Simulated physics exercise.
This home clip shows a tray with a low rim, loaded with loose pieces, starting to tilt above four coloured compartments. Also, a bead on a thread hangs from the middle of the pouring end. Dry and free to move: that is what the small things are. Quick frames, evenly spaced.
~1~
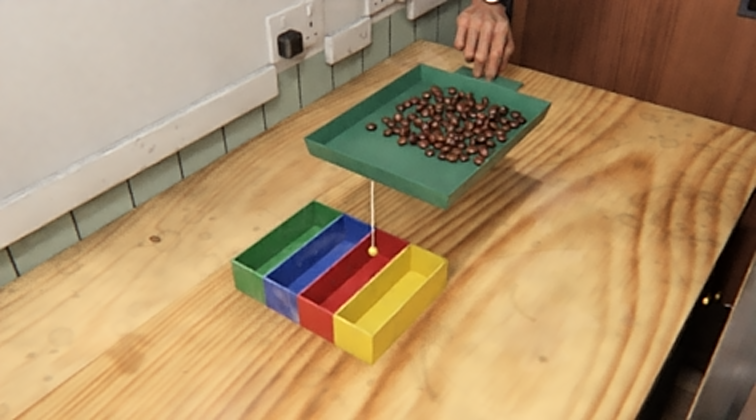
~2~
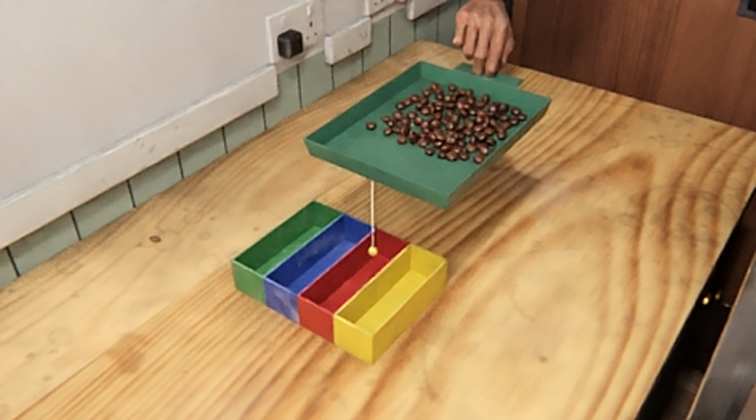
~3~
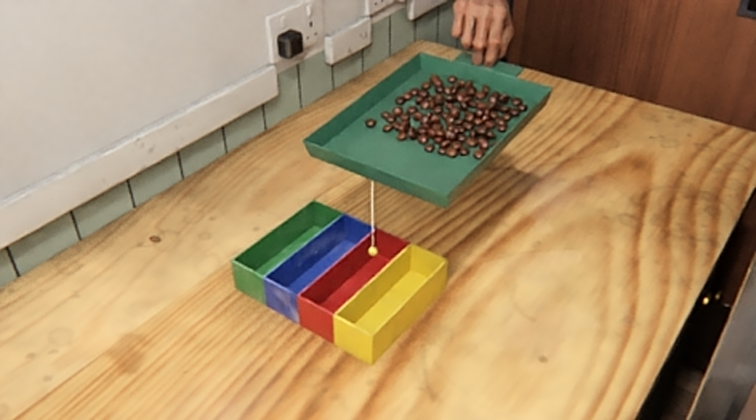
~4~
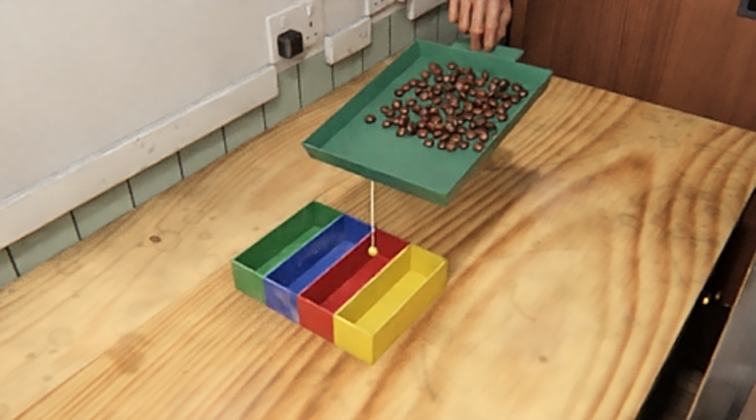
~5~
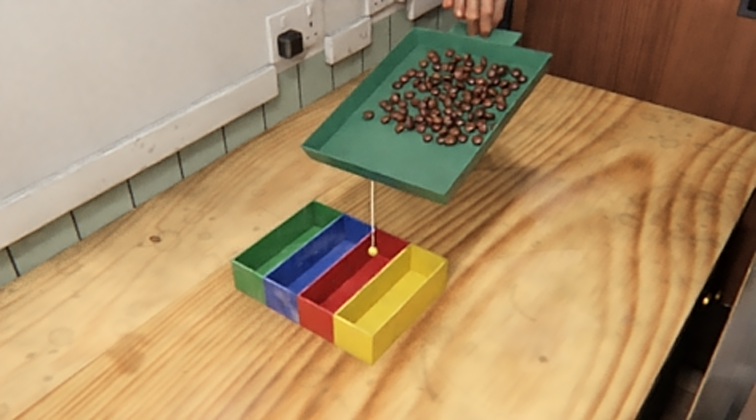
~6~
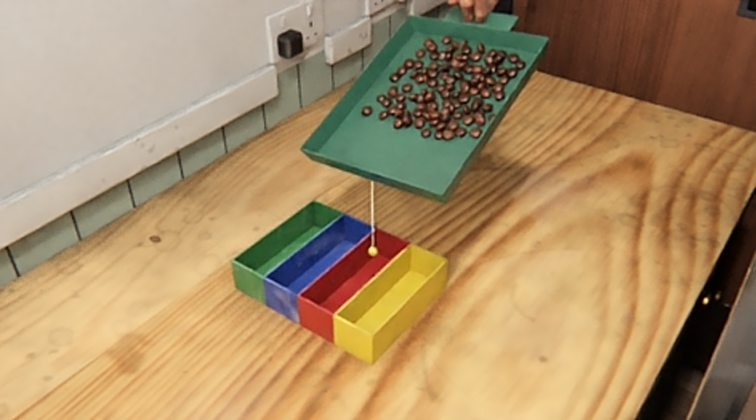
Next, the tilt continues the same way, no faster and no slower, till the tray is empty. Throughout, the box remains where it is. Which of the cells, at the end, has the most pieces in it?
The blue cell has the most pieces in it.
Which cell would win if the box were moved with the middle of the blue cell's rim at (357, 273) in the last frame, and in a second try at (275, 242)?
First place: That green cell; second place: The red one.
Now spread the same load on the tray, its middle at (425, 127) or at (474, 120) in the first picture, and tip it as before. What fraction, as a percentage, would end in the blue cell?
Around 40 in a hundred the first time, around 30 in a hundred the second.
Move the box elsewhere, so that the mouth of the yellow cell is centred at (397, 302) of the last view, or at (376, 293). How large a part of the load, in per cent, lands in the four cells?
Around 100 percent the first time, around 100 percent the second.
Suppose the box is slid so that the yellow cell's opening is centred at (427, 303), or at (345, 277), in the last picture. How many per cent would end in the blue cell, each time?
Roughly 30 % and 20 %.
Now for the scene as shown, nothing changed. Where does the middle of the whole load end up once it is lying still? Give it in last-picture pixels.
The centre comes to rest close to (311, 291).
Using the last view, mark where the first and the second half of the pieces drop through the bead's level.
First close to (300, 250), next close to (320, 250).
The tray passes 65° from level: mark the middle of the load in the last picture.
Roughly at (349, 157).
Soon after the last picture, tray tipped steeply; nearly all on the tray; a stray few falling or outside the box.
A little later, tray tipped past a quarter turn; about a third on the tray; about a quarter in the blue cell; about a quarter in the red cell; a small part in the green cell; a stray few in the yellow cell; a small part falling or outside the box.
Later still, tray tipped past a quarter turn; about a third in the blue cell; about a quarter in the red cell; about a quarter in the green cell; a small part in the yellow cell; a small part falling or outside the box.
At rest, tray tipped past a quarter turn; about a third in the blue cell; about a quarter in the red cell; about a quarter in the green cell; a small part in the yellow cell; a small part outside the box.
